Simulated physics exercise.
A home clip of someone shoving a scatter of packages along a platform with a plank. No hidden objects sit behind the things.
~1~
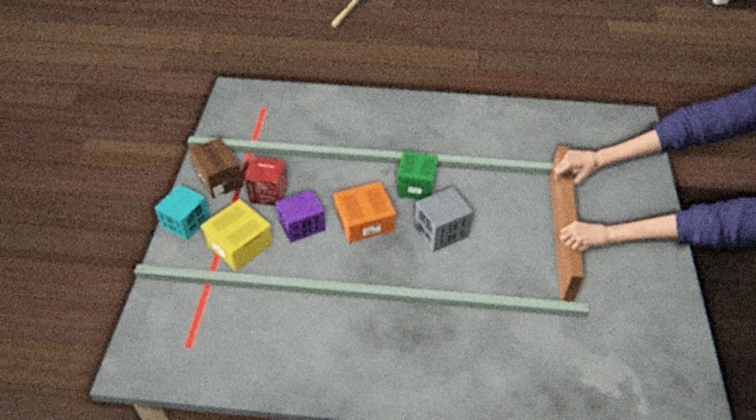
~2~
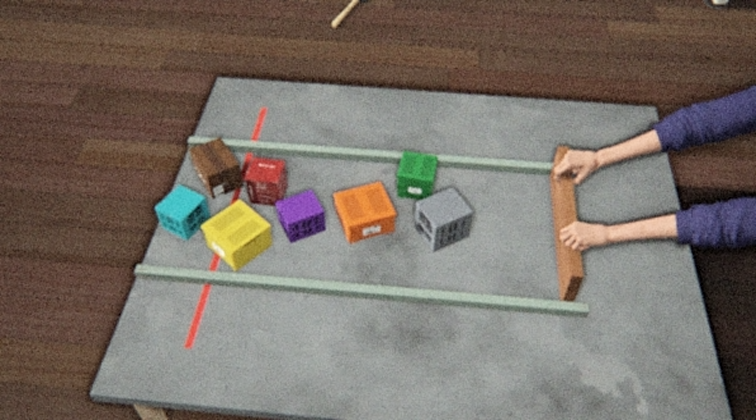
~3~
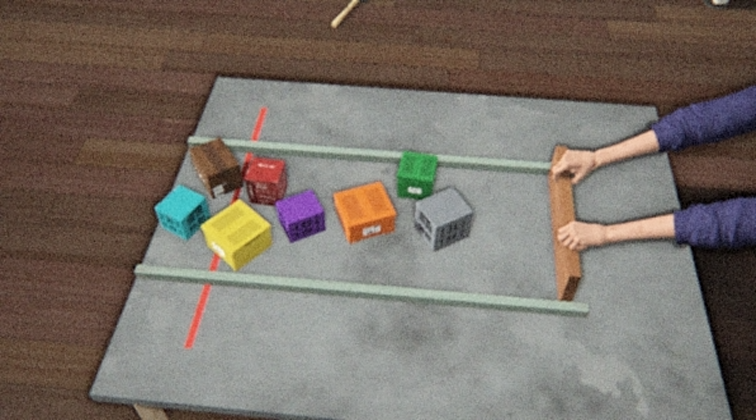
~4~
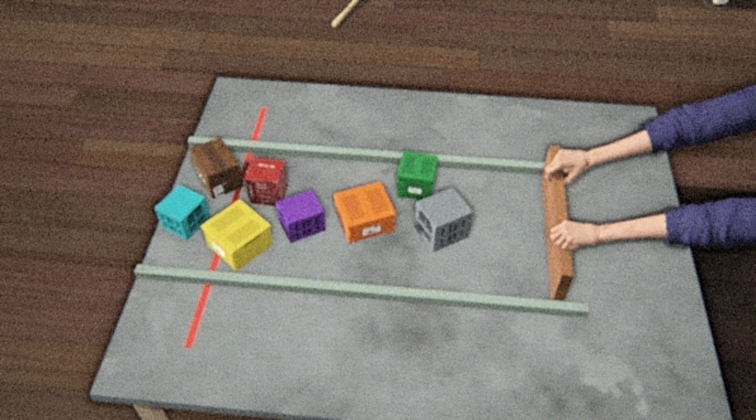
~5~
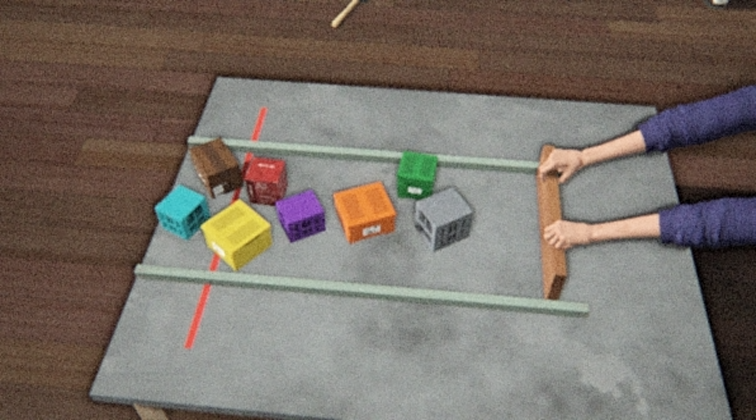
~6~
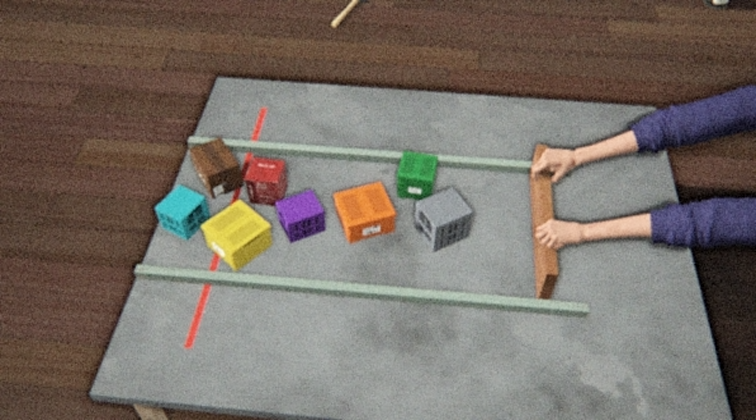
Two hands sliding a wooden plank slowly leftward between pale rails on a grey platform, the scattered colourful packages staying still.
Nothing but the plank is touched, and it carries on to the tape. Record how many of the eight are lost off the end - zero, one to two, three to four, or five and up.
Watching this, the number dropping off is three to four.
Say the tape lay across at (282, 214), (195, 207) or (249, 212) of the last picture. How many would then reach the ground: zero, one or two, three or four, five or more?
One to two; 5 or more; three to four.
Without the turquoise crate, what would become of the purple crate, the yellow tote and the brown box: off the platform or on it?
The purple crate goes over; the yellow tote is kept; the brown box drops off.
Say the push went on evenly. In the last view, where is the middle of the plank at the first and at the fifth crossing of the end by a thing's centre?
Around (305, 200); afterwards around (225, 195).
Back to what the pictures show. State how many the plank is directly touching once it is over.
Number in contact with it: 3.
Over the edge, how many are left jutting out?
The number is 2.
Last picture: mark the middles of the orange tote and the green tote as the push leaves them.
Roughly (171, 184), and the other roughly (224, 163).
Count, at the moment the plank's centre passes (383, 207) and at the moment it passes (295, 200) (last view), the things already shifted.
I make it 6 at the first spot and 8 at the other.
A little later, none off yet; turquoise crate at rest near (184, 213); brown box at rest near (217, 168); yellow tote at rest near (238, 236).
When it is over, the number that fall off is three or four; down, purple crate, red box and brown box.
